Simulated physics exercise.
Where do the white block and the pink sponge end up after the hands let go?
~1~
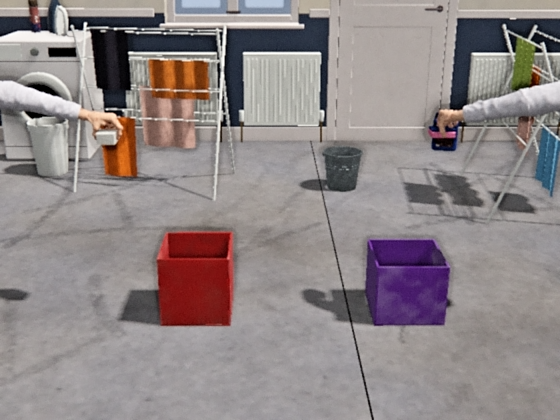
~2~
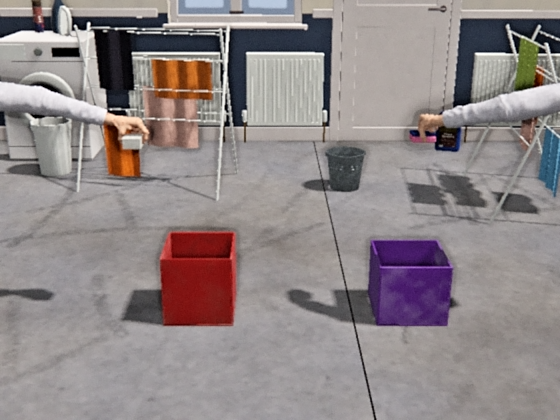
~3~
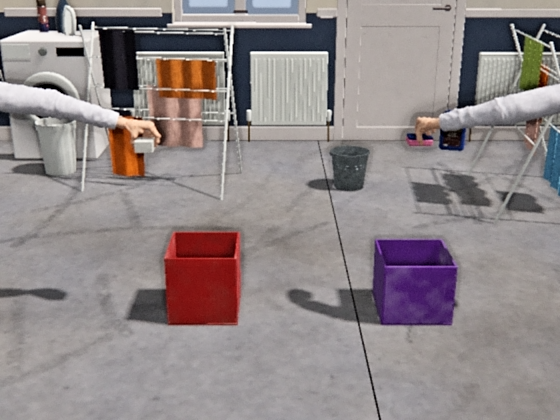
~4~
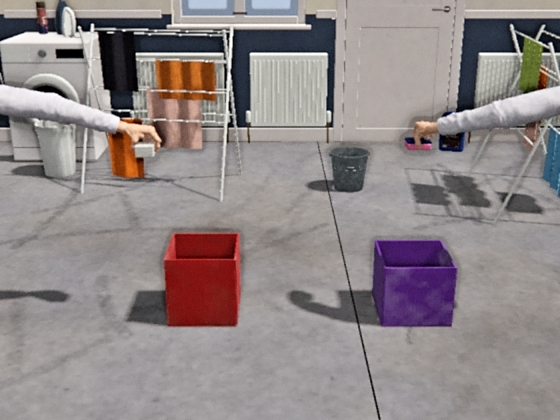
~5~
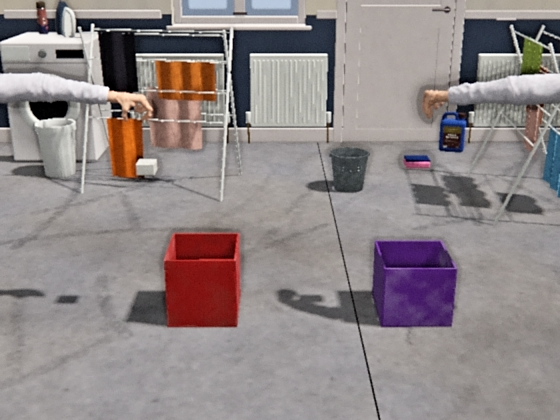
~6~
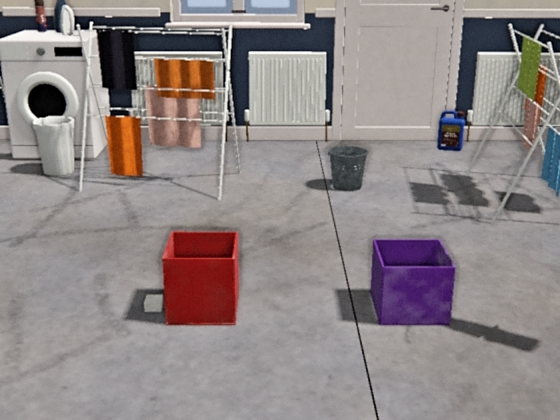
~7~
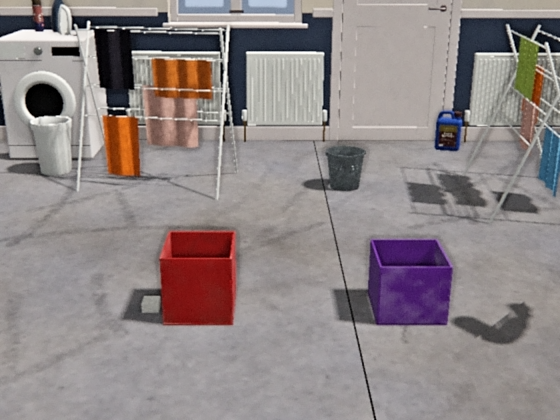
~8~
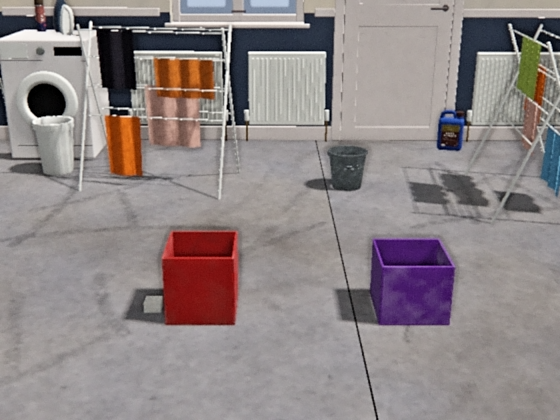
The white block ends up outside, on the floor just left of the red box. The pink sponge drops into the purple box, where it is hidden from view.
